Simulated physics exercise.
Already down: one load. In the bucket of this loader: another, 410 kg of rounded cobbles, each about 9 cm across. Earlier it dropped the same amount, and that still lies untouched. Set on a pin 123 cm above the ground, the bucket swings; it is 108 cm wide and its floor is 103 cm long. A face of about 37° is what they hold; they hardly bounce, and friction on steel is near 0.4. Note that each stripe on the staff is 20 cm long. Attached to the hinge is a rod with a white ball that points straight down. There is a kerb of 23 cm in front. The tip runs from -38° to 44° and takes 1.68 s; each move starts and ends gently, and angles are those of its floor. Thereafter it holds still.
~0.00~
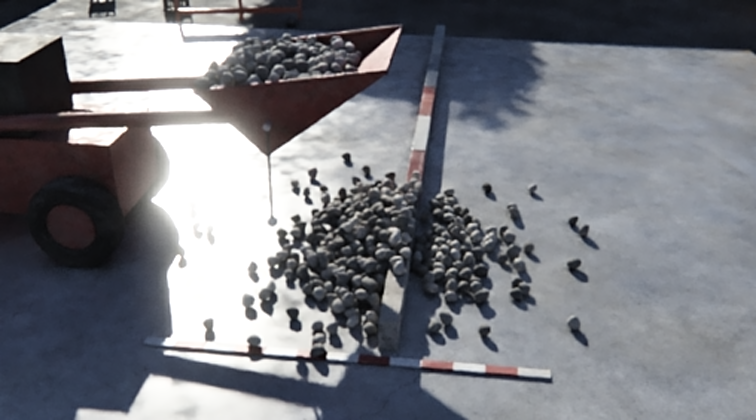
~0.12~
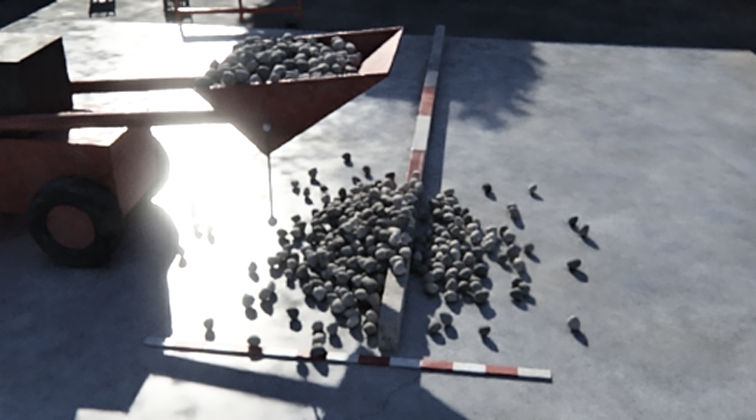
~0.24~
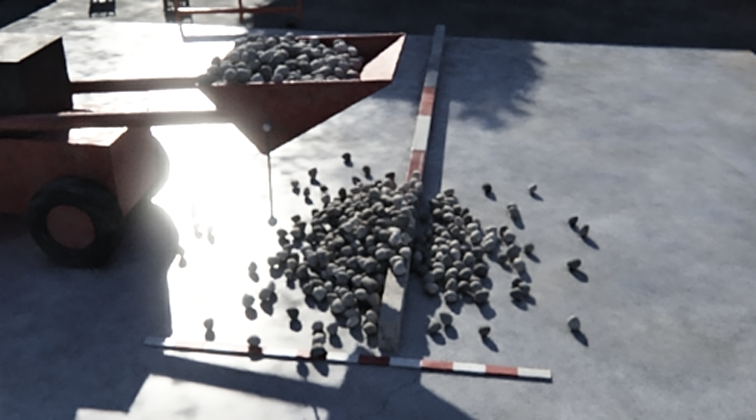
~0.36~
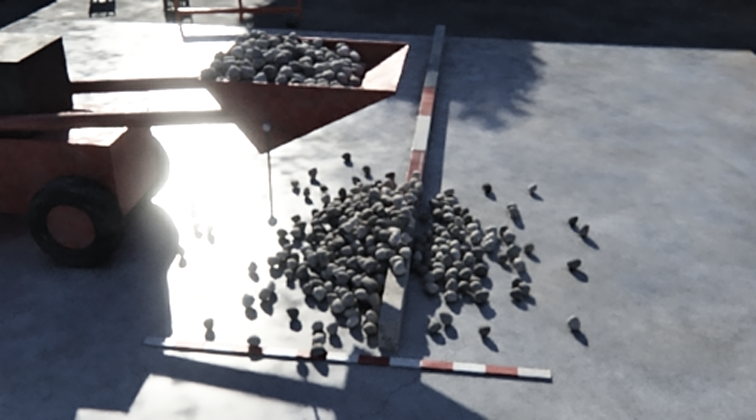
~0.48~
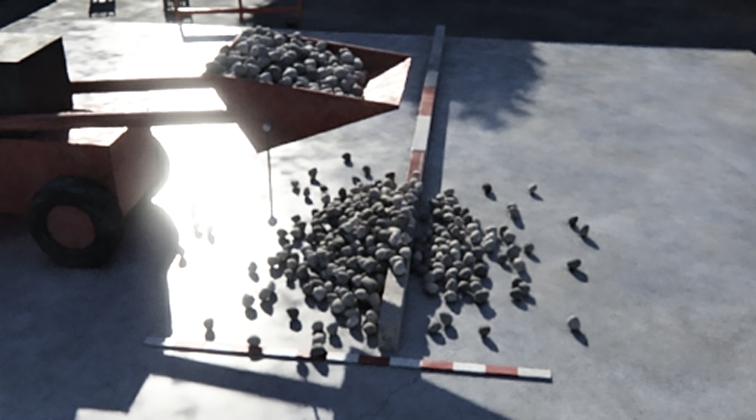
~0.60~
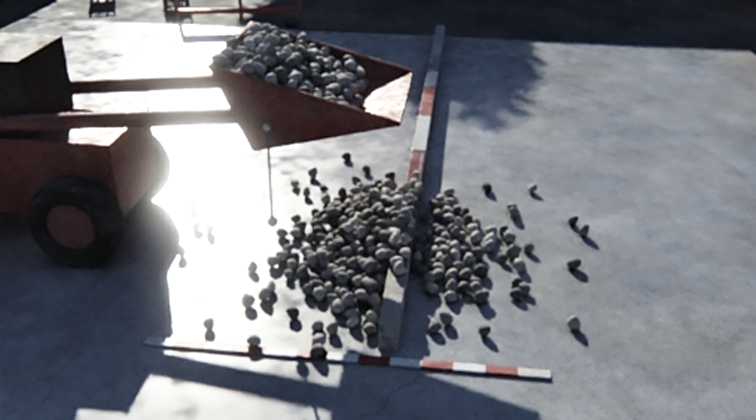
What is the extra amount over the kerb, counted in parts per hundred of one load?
Close to 44 parts in a hundred.
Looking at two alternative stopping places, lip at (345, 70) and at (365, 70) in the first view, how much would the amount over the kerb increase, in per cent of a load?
First place: Roughly 10 %; second place: Roughly 25 %.
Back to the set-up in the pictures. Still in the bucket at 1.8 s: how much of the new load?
35 % still inside.
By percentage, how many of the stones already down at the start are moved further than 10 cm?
I'd say roughly 15 per cent of them.
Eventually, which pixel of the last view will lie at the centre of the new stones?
They come to rest centred about (391, 236).
After 1.3 s the floor is at 31°; in per cent of one load, 99 in the bucket, 83 on this side of the kerb, 20 over the kerb; the foremost stones are at (551, 250).
After 1.8 s the floor is at 44°; in per cent of one load, 34 in the bucket, 134 on this side of the kerb, 34 over the kerb; the foremost stones are at (551, 250).
After 2.1 s the floor is at 44°; in per cent of one load, 5 in the bucket, 143 on this side of the kerb, 54 over the kerb; the foremost stones are at (560, 259).
After 4.8 s the floor is at 44°; in per cent of one load, 0 in the bucket, 137 on this side of the kerb, 64 over the kerb; the foremost stones are at (584, 280). Net gain over the kerb, 44.
